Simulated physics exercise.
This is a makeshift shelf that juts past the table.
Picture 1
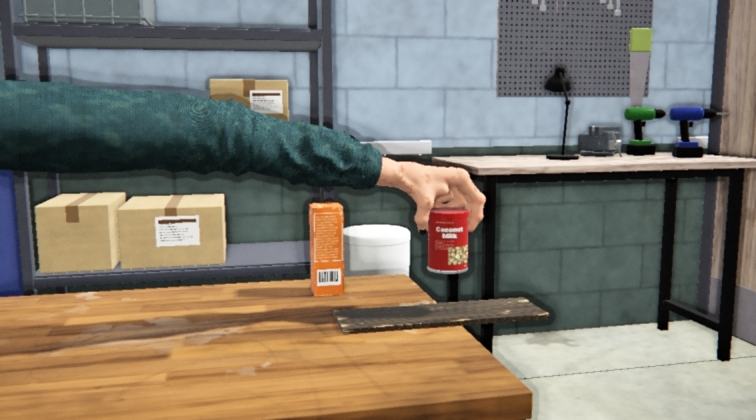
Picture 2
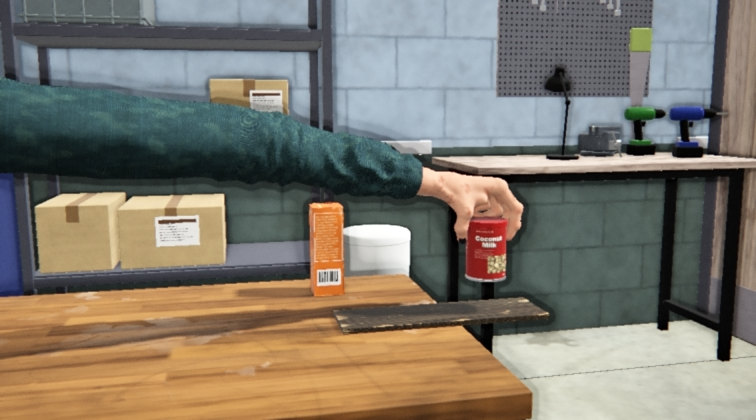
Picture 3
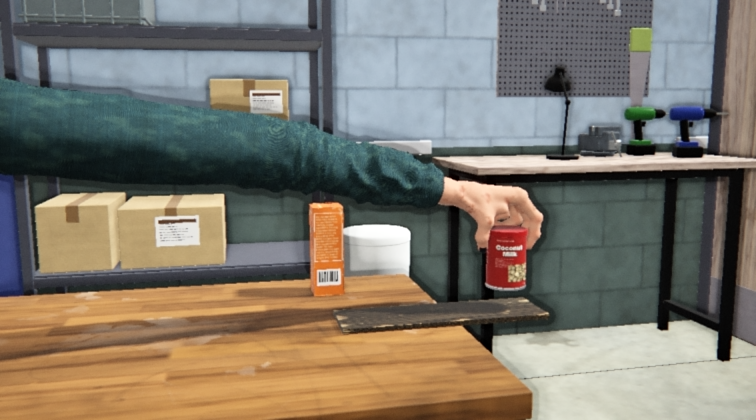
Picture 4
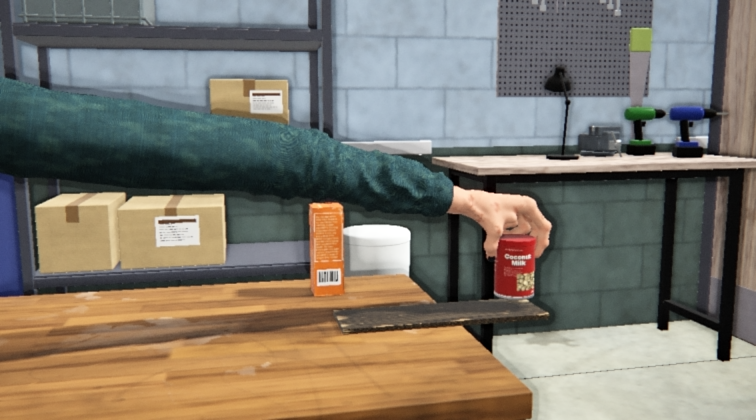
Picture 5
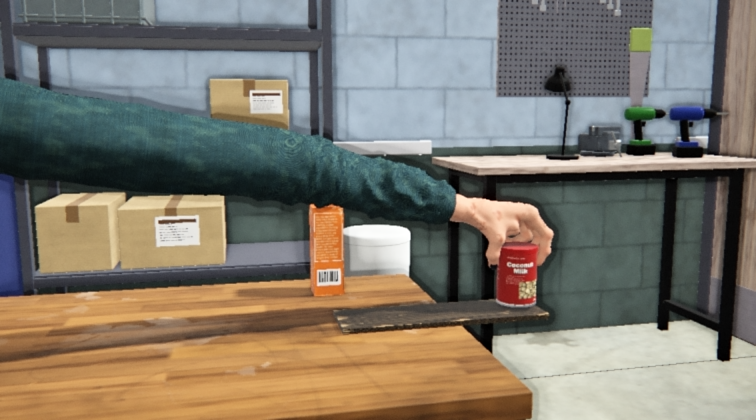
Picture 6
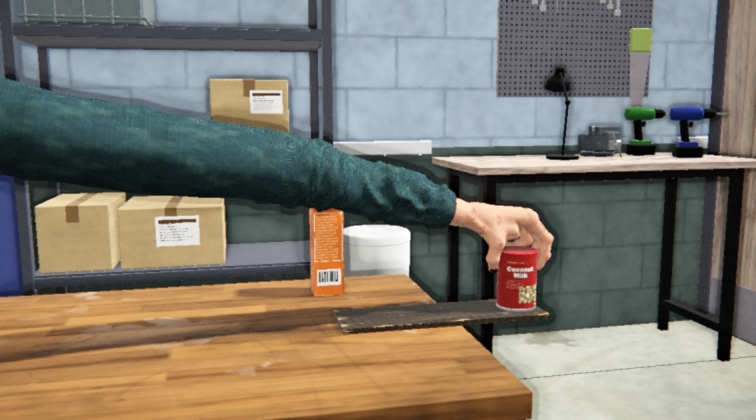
In a workshop, a hand moving a red tin rightward and lowering it onto a dark board's end, still gripping it.
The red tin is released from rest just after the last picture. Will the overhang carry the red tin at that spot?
The board comes down.
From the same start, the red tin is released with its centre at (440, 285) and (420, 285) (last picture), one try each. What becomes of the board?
First try: It holds; second try: It stays on the table.
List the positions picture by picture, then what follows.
In the first frame, coming down; red tin (448, 240); orange carton (327, 249).
In the second frame, coming down; red tin (486, 249); orange carton (327, 249).
In the third frame, coming down; red tin (506, 257); orange carton (327, 249).
In the fourth frame, coming down; red tin (515, 266); orange carton (327, 249).
In the fifth frame, coming down; red tin (517, 274); orange carton (327, 249).
In the sixth frame, set down, still held; red tin (517, 278); orange carton (327, 249).
Then, 0.50 s after the last picture, red tin and black board now down on the floor or falling.
Then, 0.60 s after the last picture, things are still on the move.
By the end, down on the floor or falling, red tin and black board; orange carton in place. The board tips off the edge.
